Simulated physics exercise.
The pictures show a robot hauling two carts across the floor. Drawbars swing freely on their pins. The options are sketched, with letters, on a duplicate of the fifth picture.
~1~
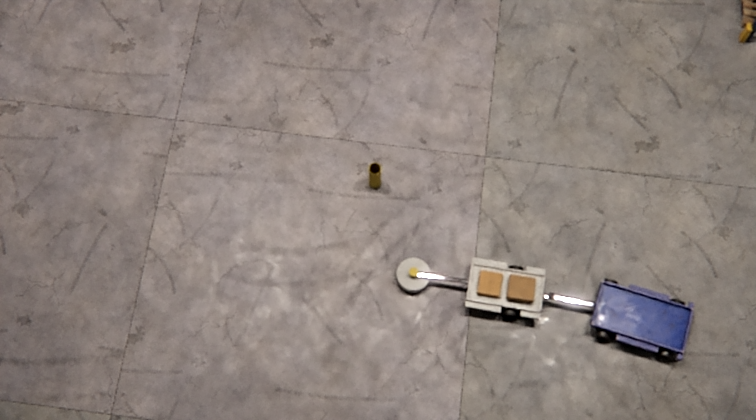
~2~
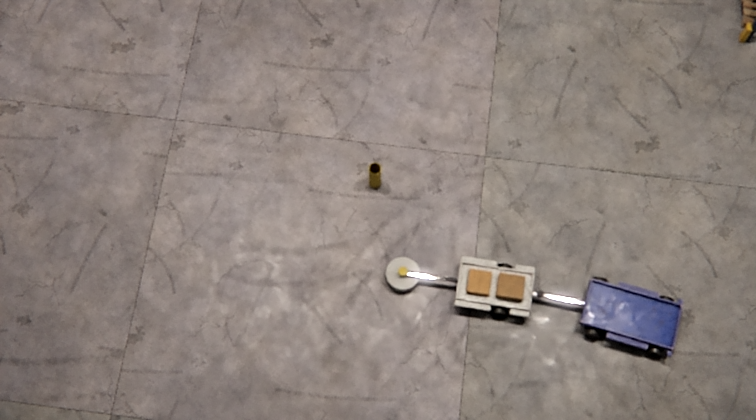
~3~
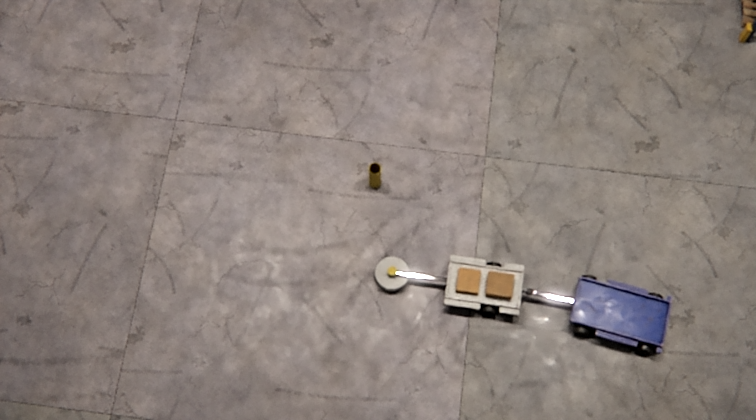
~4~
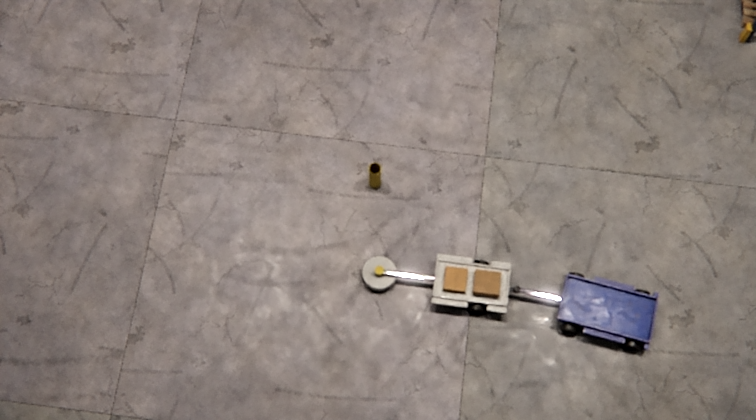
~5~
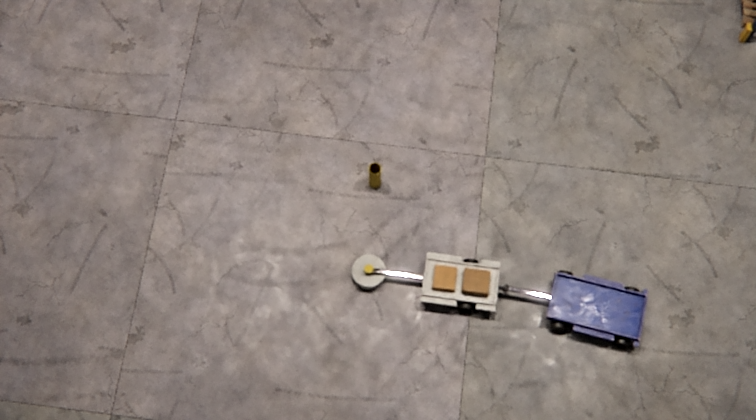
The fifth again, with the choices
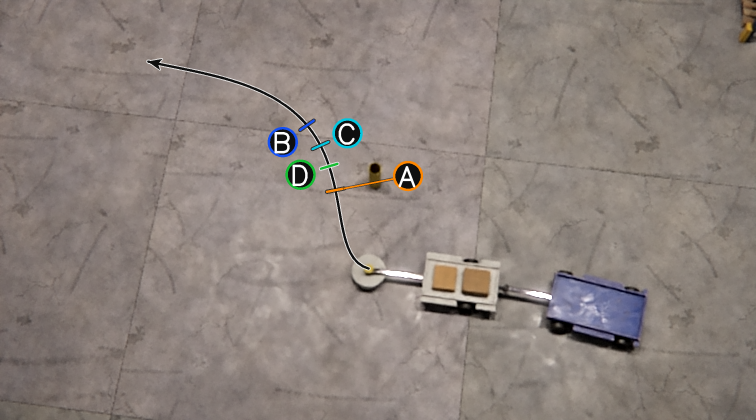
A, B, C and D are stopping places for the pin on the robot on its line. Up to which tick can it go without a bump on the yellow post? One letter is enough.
All is well up to D.
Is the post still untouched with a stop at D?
Yes.
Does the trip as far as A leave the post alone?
For that mark, yes.
On the marked copy, A at (335, 190); B at (307, 125); C at (320, 145); D at (329, 166); the route from (369, 269) via (302, 120) to (148, 62).
With D. Early on, robot (345, 241), last cart (564, 300).
Further on, robot (337, 201), last cart (531, 296).
At the end, robot (330, 170), last cart (501, 290); nothing has been touched.
As for the rest, A is safe but short; B is too far, the post has been hit; C is too far, the post has been hit.
